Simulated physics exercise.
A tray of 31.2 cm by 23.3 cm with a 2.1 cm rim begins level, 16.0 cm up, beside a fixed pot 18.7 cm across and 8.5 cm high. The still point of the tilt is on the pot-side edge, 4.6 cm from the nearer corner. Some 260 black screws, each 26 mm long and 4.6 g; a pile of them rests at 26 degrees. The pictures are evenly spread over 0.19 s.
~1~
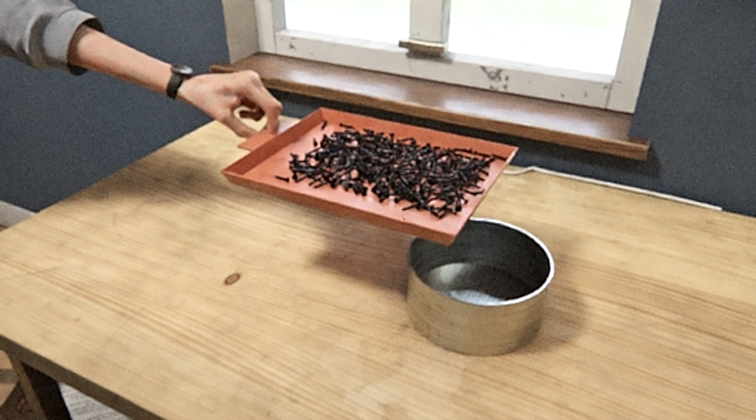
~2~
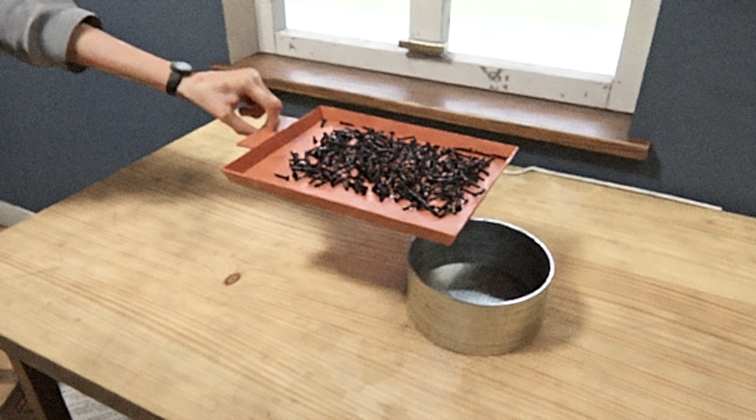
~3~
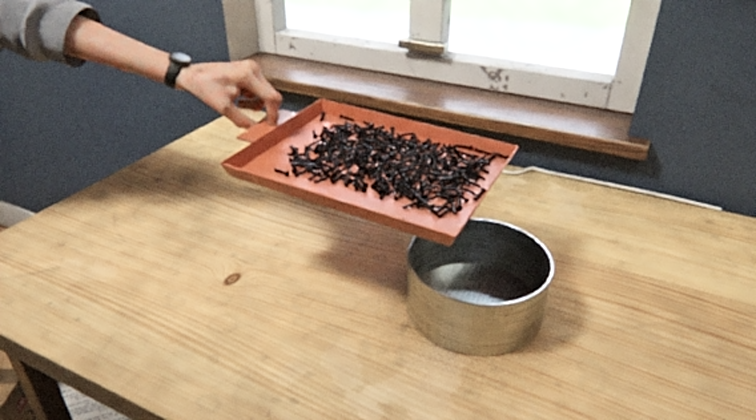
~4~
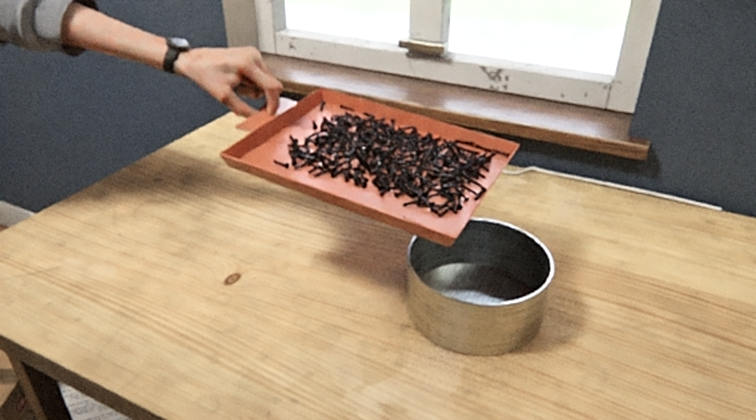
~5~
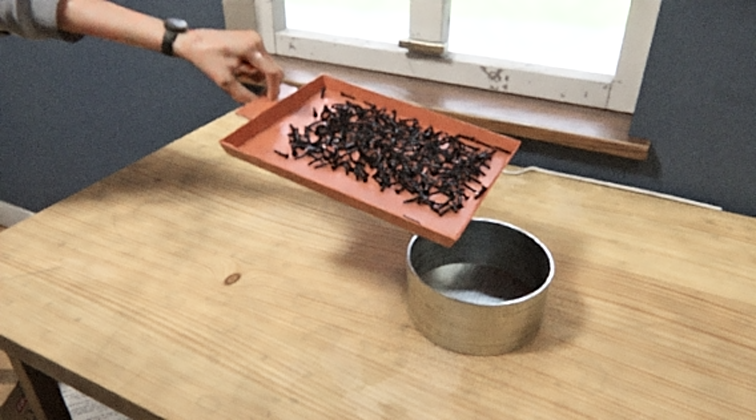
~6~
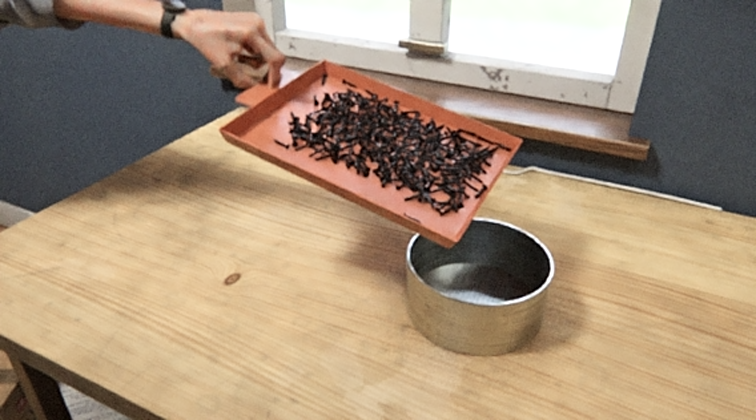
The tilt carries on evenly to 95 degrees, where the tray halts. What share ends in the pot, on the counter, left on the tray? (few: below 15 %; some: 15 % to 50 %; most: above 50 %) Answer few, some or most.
In the pot: Some; on the counter: Most; left on the tray: Few.
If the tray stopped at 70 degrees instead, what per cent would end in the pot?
In that case some 30 per cent.
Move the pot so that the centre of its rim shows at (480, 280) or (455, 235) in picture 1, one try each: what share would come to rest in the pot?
Some 80 and 0 per cent.
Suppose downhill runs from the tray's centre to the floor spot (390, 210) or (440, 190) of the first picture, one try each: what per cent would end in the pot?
Some 5 and 55 per cent.
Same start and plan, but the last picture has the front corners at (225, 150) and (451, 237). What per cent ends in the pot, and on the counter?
Pot 5, counter 95.
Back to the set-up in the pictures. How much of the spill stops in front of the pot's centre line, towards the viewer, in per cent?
About 100 per cent.
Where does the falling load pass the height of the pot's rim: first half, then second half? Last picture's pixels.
At about (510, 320), then at (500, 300).
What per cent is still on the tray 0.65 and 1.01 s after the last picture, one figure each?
In turn: 25, 0.
Then, 0.39 s after the last picture, tilt 53 degrees; the tray holds 100 %, the pot 0 %.
Then, 0.65 s after the last picture, tilt 79 degrees; the tray holds 25 %, the pot 10 %.
Then, 1.01 s after the last picture, tilt 95 degrees; the tray holds 0 %, the pot 35 %.
In the end, pot 35 %, counter 65 %, tray 0 %.
